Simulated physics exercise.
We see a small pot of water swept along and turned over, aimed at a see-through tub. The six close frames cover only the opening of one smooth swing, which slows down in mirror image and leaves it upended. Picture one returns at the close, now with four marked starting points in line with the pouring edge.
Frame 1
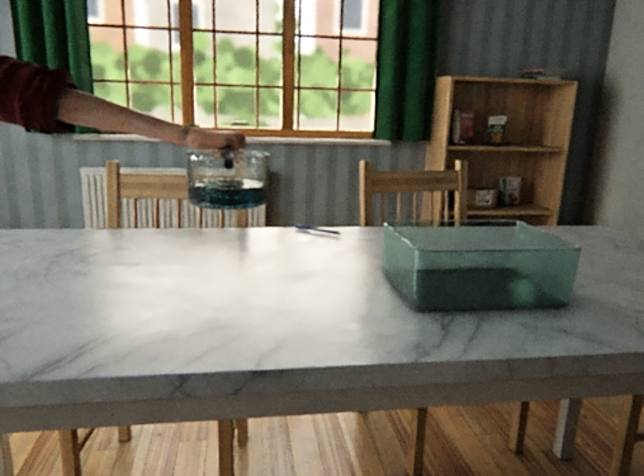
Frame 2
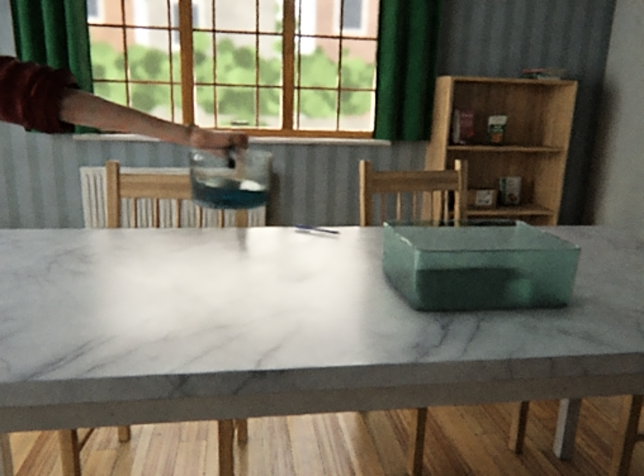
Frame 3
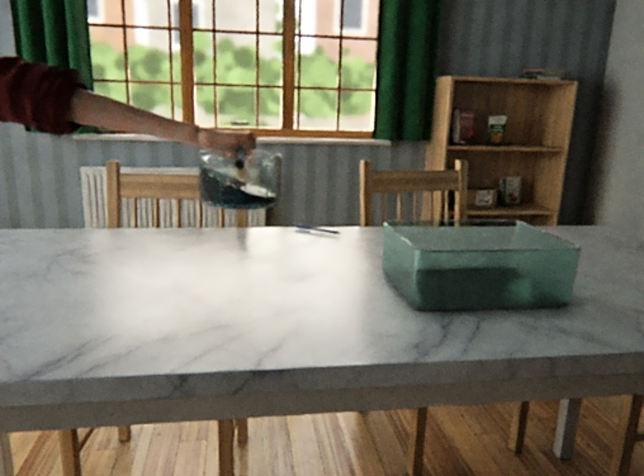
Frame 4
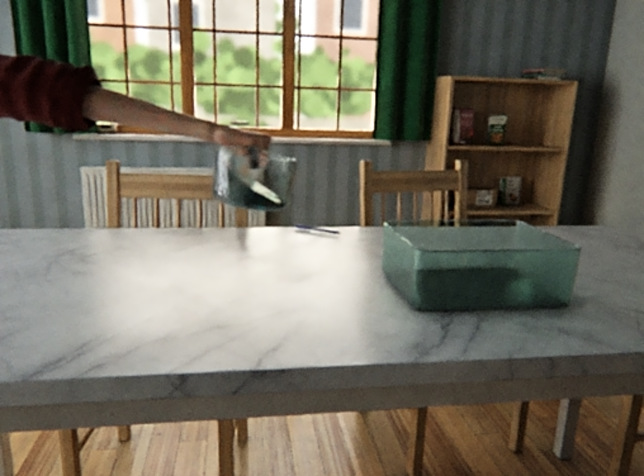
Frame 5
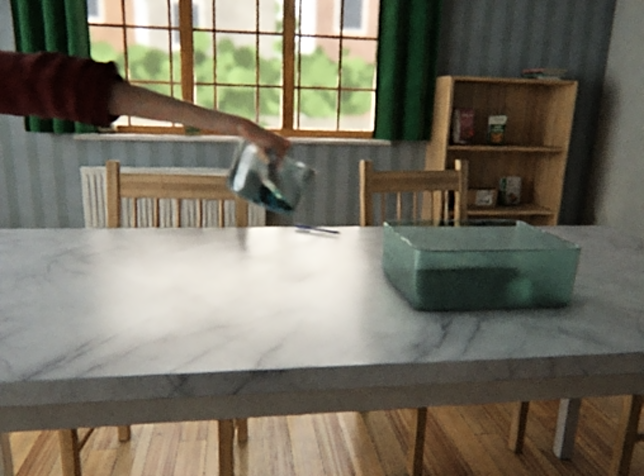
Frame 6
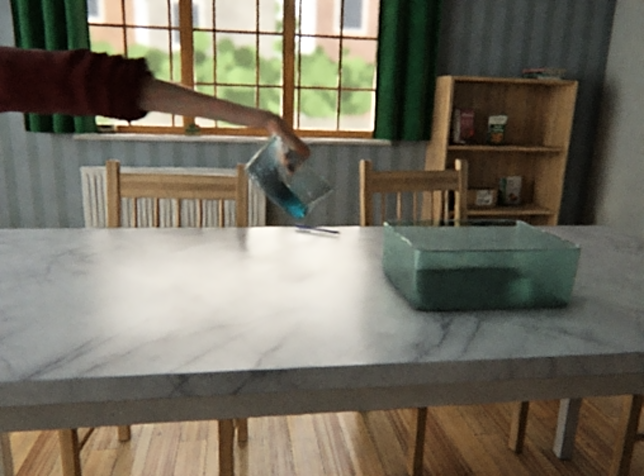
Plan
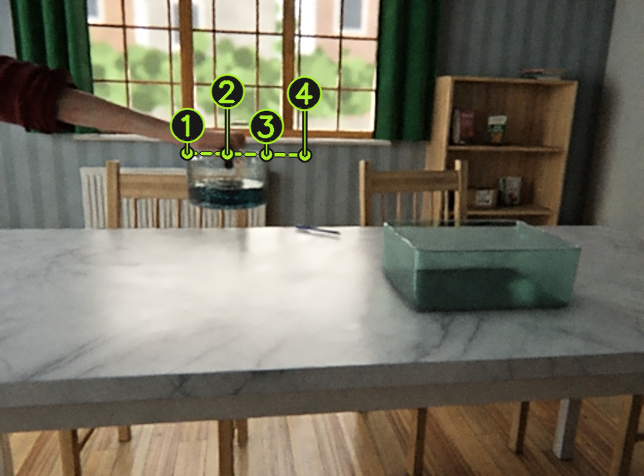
A hand in a dark red sleeve carrying a clear pot of blue water rightward above a marble table, steadily tilting it.
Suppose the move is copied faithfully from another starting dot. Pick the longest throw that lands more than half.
Go for 4.
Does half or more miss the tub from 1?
Yes, that goes wrong.
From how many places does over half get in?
One of them.
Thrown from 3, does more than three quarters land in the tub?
No, it does not.
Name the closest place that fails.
Here it is place 3.
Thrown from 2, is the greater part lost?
Yes, it does.
In lime, 1 at (187, 153); 2 at (227, 153); 3 at (266, 154); 4 at (304, 155).
Choosing 1, about 0 % lands in the tub, 99 % falls short.
Choosing 2, about 3 % lands in the tub, 95 % falls short and 3 % goes beside or beyond.
Choosing 3, about 25 % lands in the tub, 70 % falls short and 5 % goes beside or beyond.
Choosing 4, about 78 % lands in the tub, 11 % falls short and 11 % goes beside or beyond.
